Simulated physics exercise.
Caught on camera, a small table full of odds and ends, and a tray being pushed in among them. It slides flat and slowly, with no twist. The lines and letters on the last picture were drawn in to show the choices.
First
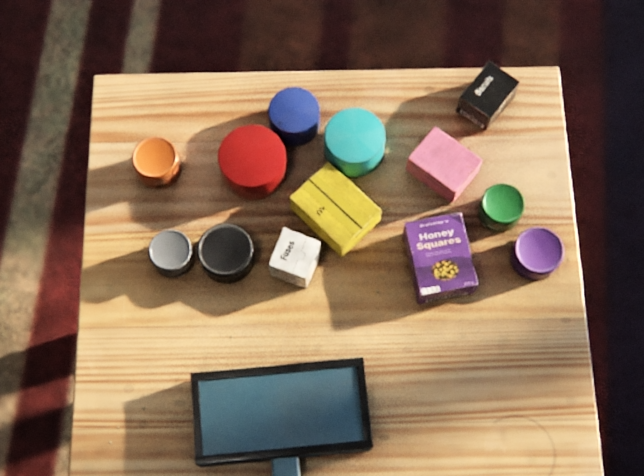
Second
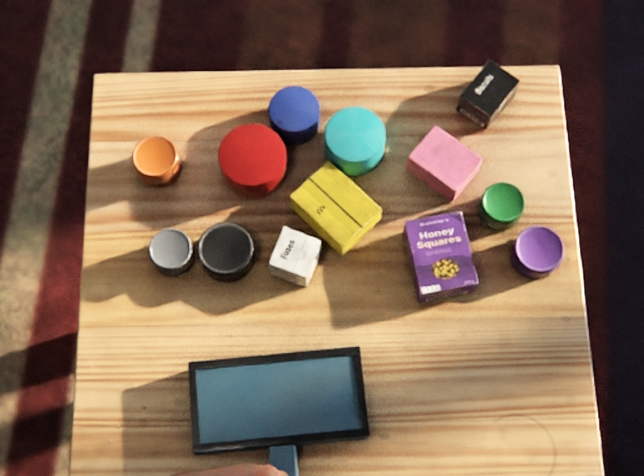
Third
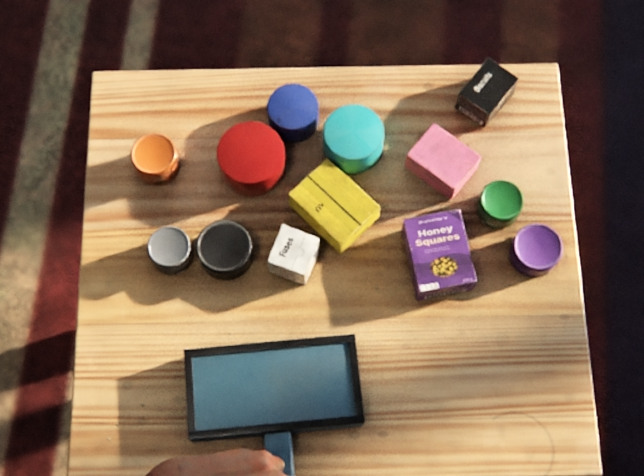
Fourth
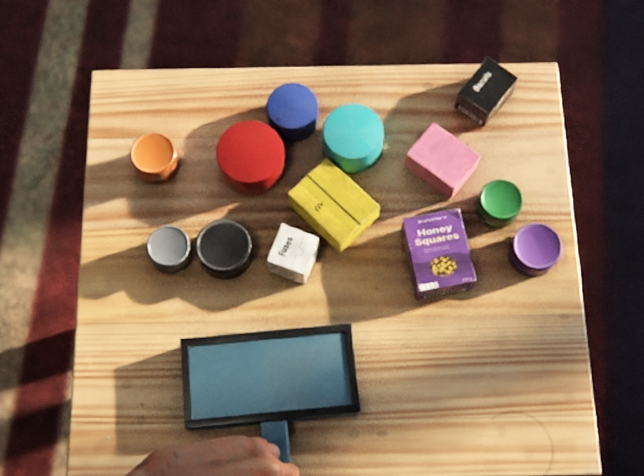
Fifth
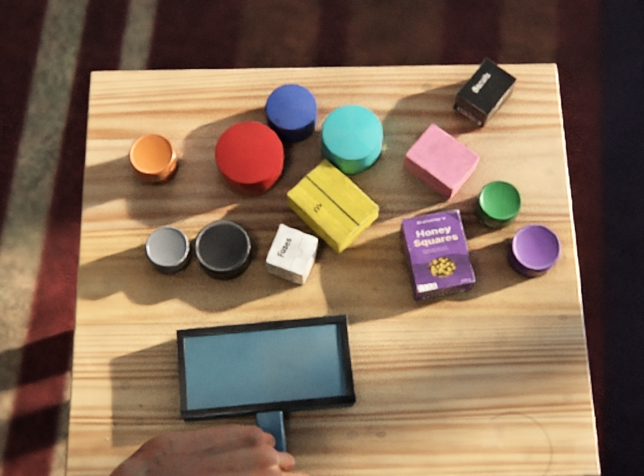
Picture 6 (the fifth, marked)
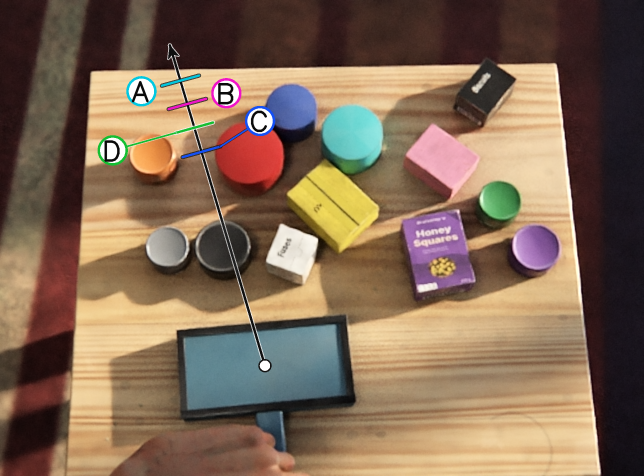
The video shows a wooden table scattered with colourful round tubs, boxes and packets, and a dark-rimmed tray near the bottom edge. A hand comes into view holding its handle and slowly slides it slightly upward and left.
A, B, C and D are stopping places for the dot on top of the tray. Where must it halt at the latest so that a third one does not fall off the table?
It can go as far as D.
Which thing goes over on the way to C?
The red pot.
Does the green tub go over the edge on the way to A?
No.
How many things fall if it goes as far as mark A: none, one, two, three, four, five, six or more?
Five.
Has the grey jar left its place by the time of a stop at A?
By then, yes.
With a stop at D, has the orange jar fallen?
Yes.
On the copy, A at (181, 81); B at (187, 104); C at (202, 152); D at (194, 128); the arrow from (265, 366) to (170, 45); the white dot at (265, 366).
On D. First, tray (239, 279); grey jar (166, 224); black jar (218, 214).
Then, tray (214, 194); red pot (236, 84); blue tin (298, 100).
Finally, tray (196, 132); red pot over the edge; orange jar over the edge; two fallen.
By contrast, A drops five; B drops five; C is within the limit but short.
